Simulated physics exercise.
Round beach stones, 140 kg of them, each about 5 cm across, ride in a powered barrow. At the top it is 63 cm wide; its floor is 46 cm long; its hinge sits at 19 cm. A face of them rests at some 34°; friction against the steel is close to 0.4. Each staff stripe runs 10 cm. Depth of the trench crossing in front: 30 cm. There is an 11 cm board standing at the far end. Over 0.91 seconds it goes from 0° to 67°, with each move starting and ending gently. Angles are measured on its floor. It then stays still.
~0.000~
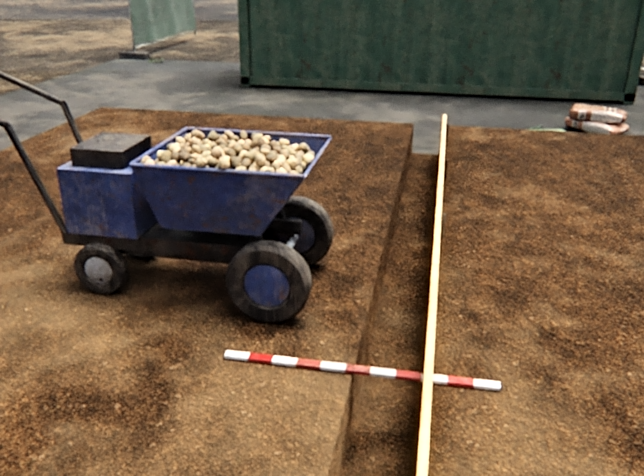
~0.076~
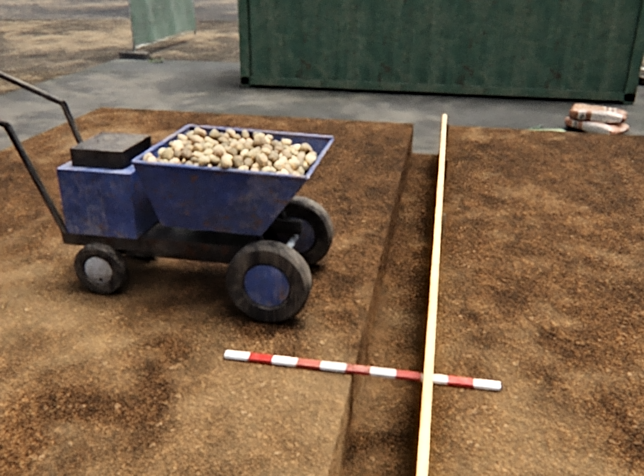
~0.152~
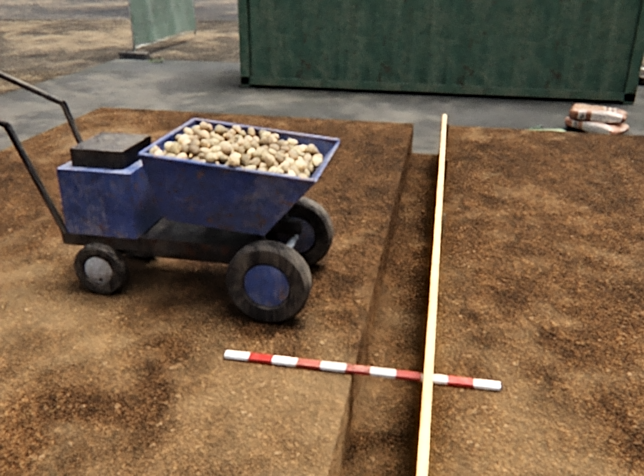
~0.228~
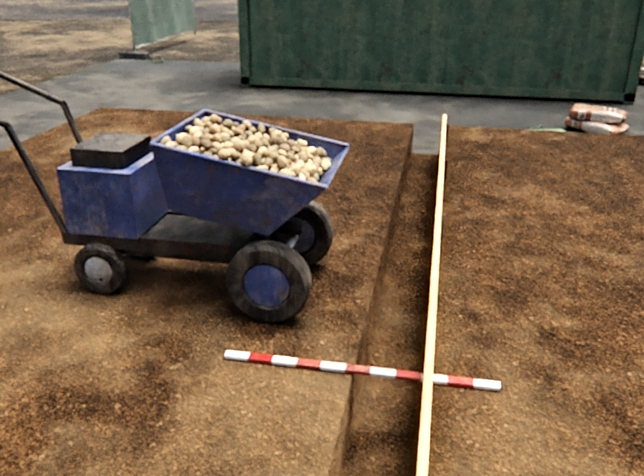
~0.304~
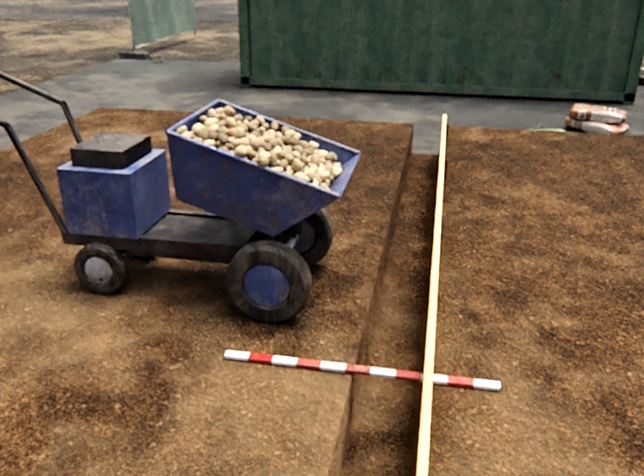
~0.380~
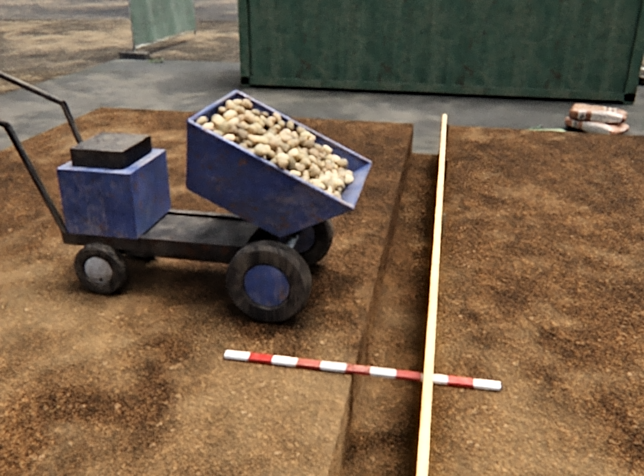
A blue barrow heaped with round, pale stones stood on brown soil beside a narrow trench, and its tray slowly tilted up at the back, leaning steadily further toward the right.
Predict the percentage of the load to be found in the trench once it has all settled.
Roughly 53 percent of the load ends up there.
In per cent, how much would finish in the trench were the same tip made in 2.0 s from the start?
Roughly 70% would finish there.
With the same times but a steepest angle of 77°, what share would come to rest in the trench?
I'd expect around 60 in a hundred.
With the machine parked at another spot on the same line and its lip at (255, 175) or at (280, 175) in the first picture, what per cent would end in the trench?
Result: Close to 95 then close to 80 per cent.
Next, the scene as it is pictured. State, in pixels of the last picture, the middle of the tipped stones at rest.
Somewhere near pixel (423, 323).
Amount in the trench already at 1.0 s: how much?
About 15%.
After 0.7 s the floor is at 56°; 100 % in the tray; the foremost stones are at (390, 231).
After 1.0 s the floor is at 67°; 63 % in the tray, 15 % in the trench, 22 % past the trench; the foremost stones are at (488, 299).
After 1.4 s the floor is at 67°; 31 % in the tray, 25 % in the trench, 44 % past the trench; the foremost stones are at (638, 329).
After 3.3 s the floor is at 67°; 0 % in the tray, 53 % in the trench, 47 % past the trench; the foremost stones are past the picture's edge.
